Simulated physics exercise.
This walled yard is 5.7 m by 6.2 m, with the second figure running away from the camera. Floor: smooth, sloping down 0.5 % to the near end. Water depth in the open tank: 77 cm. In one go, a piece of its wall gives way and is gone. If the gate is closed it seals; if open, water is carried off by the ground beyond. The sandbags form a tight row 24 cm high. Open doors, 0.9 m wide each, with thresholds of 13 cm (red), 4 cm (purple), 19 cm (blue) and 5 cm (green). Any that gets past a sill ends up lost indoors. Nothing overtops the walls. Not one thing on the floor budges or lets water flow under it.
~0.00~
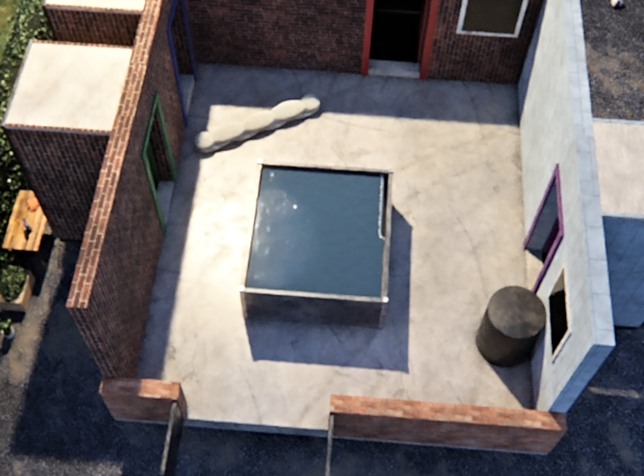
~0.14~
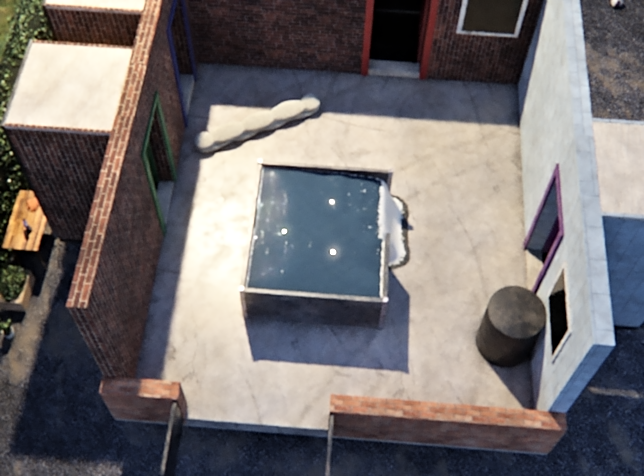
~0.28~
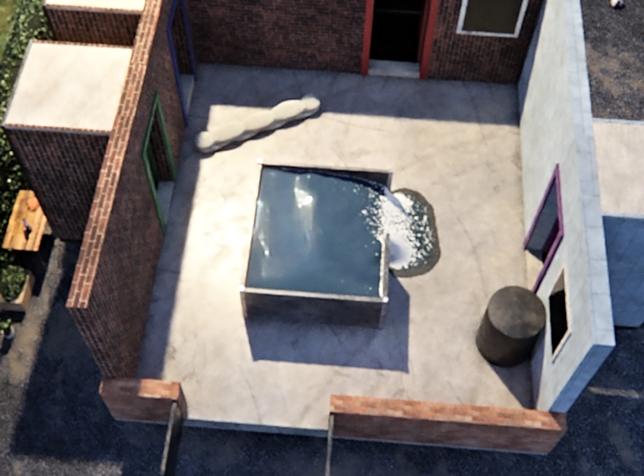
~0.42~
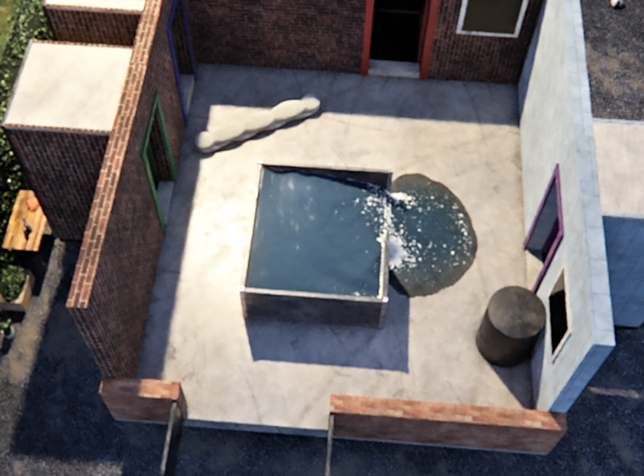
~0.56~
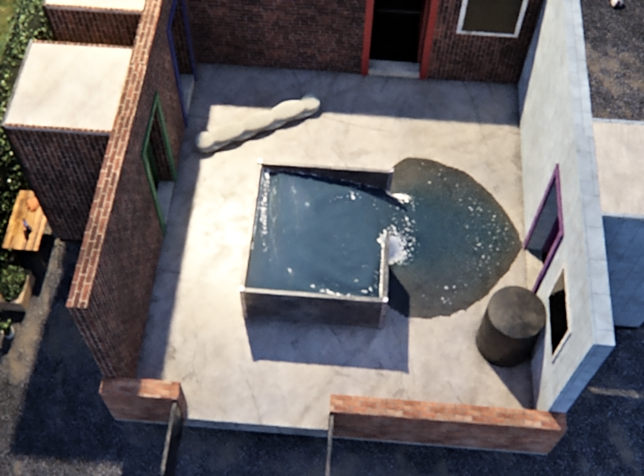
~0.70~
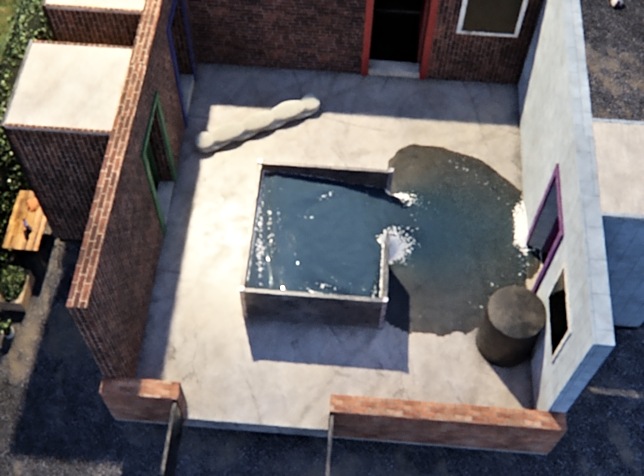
In a walled yard with a pale floor, water bursts from the right side of an open square tank, and a dark puddle spreads rightward across the floor, reaching the right wall and the standing drum as the tank's level drops.
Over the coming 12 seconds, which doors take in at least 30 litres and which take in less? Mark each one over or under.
Red door - under; purple door - over; blue door - under; green door - over.
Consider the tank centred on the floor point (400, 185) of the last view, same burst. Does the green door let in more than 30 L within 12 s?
Green: Within limit.
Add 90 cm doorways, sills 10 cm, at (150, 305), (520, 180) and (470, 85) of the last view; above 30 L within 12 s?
Note, doorways in listed order: Stays short, goes beyond, goes beyond.
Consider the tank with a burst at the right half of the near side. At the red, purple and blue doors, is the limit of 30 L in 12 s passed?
Note: Red short of the mark, purple short of the mark, blue short of the mark.
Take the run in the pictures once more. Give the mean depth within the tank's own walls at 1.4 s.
About 52 centimetres on average.
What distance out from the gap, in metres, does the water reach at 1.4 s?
Some 3.4 metres from the gap.
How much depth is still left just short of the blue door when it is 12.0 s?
About 9.5 cm deep.
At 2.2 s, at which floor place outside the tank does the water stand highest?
About (516, 98).
After 1.4 s water covers 25 % of the floor and is deepest (42 cm) near (522, 230); red door not reached, purple door 19 cm at the sill, 92 L in, blue door not reached, green door not reached.
After 2.2 s water covers 30 % of the floor and is deepest (48 cm) near (516, 98); red door not reached, purple door 29 cm at the sill, 264 L in, blue door not reached, green door not reached.
After 3.5 s water covers 50 % of the floor and is deepest (28 cm) near (516, 98); red door 10 cm at the sill, 0 L in, purple door 23 cm at the sill, 469 L in, blue door not reached, green door not reached.
After 7.0 s water covers 90 % of the floor and is deepest (16 cm) near (207, 76); red door 8 cm at the sill, 0 L in, purple door 14 cm at the sill, 725 L in, blue door 13 cm at the sill, 0 L in, green door 10 cm at the sill, 22 L in.
After 12.0 s water covers 95 % of the floor and is deepest (12 cm) near (229, 127); red door 6 cm at the sill, 0 L in, purple door 8 cm at the sill, 829 L in, blue door 10 cm at the sill, 0 L in, green door 7 cm at the sill, 61 L in.
